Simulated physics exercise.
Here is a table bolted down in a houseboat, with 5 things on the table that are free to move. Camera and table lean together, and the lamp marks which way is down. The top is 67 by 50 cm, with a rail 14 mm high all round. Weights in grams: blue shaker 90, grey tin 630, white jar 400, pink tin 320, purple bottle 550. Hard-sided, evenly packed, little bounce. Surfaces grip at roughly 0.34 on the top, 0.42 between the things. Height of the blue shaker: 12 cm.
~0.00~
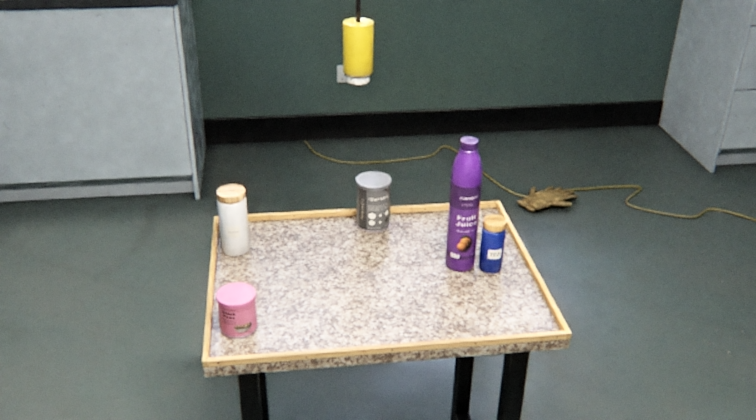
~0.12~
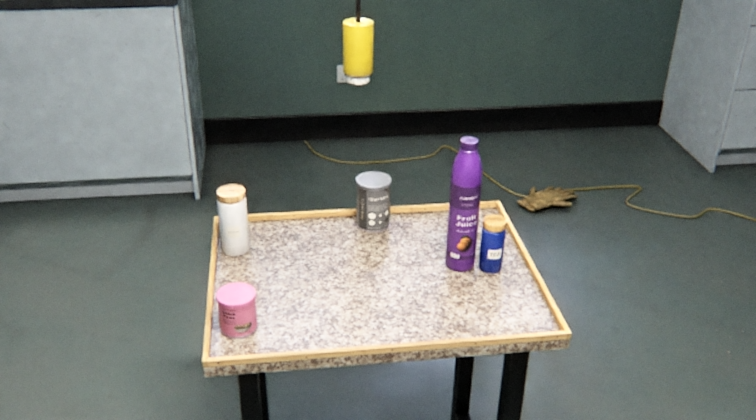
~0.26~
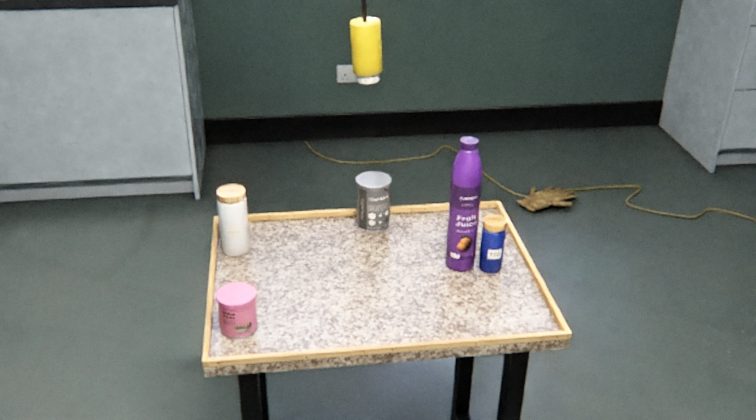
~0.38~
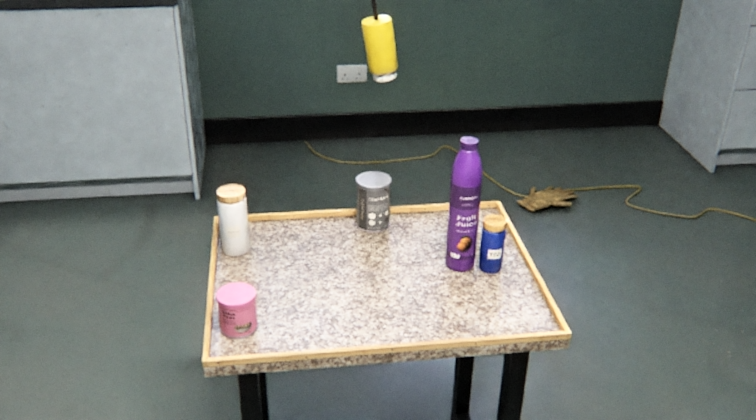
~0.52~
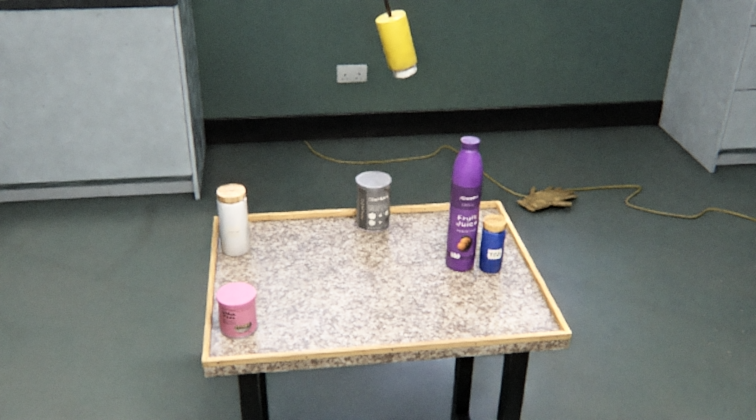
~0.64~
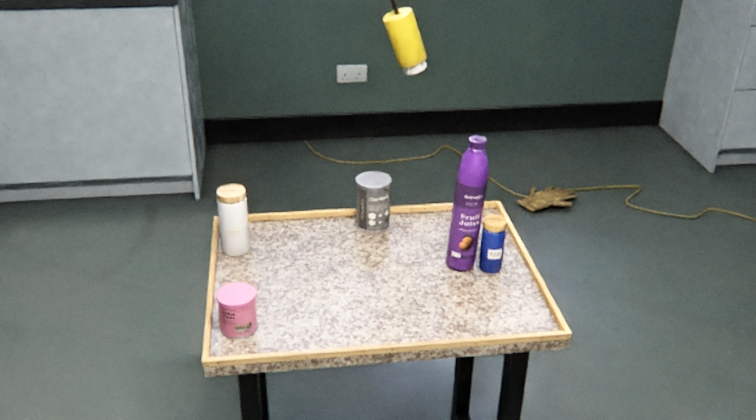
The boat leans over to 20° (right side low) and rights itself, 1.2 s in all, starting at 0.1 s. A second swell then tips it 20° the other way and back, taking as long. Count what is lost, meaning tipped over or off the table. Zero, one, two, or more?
Tipped or gone: Two.
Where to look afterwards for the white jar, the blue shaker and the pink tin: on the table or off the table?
The white jar ends on the table; the blue shaker ends off the table; the pink tin ends on the table.
Around 1.14 s, heel 3°, right side down; blue shaker and purple bottle now off the table.
Around 1.54 s, heel 7°, left side down.
Finally (3.0 s), off the table, blue shaker and purple bottle; the other 3 still in place (within 5 cm). In the last view, grey tin near (373, 202).
